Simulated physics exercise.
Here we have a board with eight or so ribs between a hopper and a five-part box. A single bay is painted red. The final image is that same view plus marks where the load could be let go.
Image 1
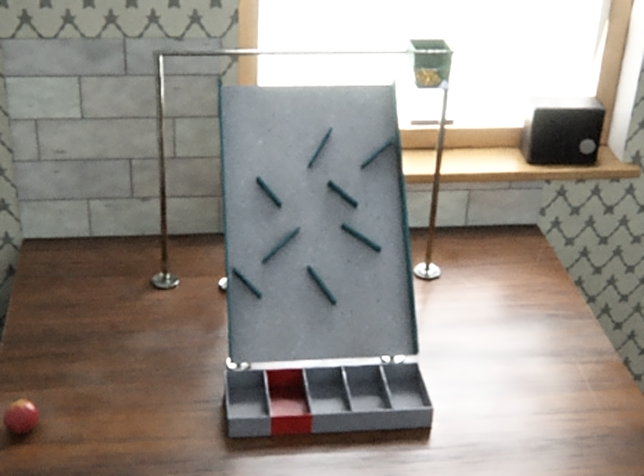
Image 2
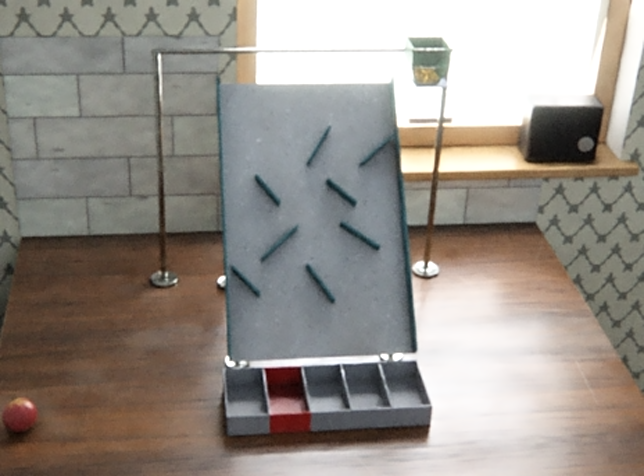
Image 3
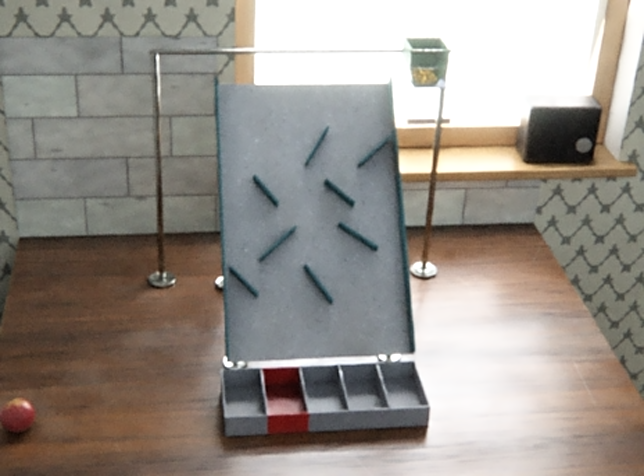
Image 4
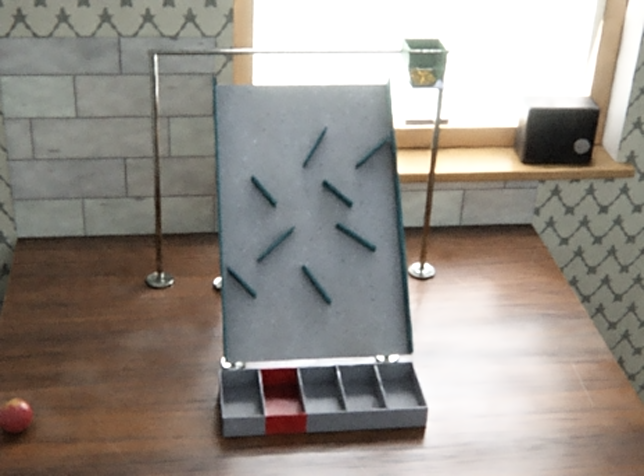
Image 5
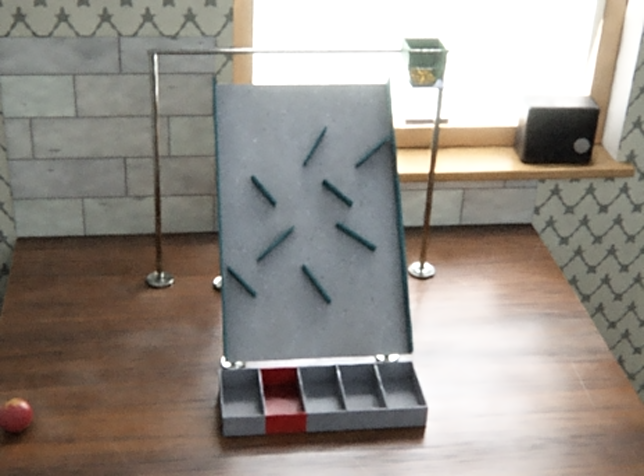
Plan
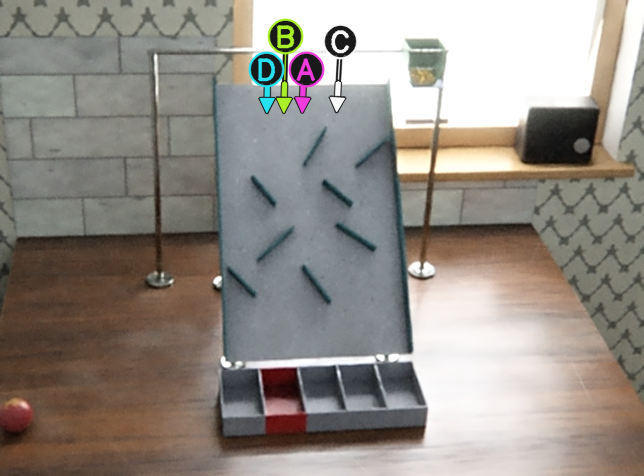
On a wooden tabletop, a ribbed grey board stands above a five-part box with one red bay, nothing visibly moving.
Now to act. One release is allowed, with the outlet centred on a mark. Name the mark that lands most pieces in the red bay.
A beats the others.
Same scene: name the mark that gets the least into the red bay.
That is mark C.
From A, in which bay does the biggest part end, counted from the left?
The second.
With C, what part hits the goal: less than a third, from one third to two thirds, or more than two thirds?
It is less than a third.
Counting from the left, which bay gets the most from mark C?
It is the fifth one.
On the marked copy, mark A meets the board at (302, 107); mark B meets the board at (283, 107); mark C meets the board at (336, 106); mark D meets the board at (266, 107).
Choosing A, roughly two thirds in the red bay, roughly a quarter in other bays.
Choosing B, roughly half in the red bay, roughly half in other bays.
Choosing C, about a tenth in the red bay, the larger part in other bays.
Choosing D, roughly a quarter in the red bay, roughly two thirds in other bays.
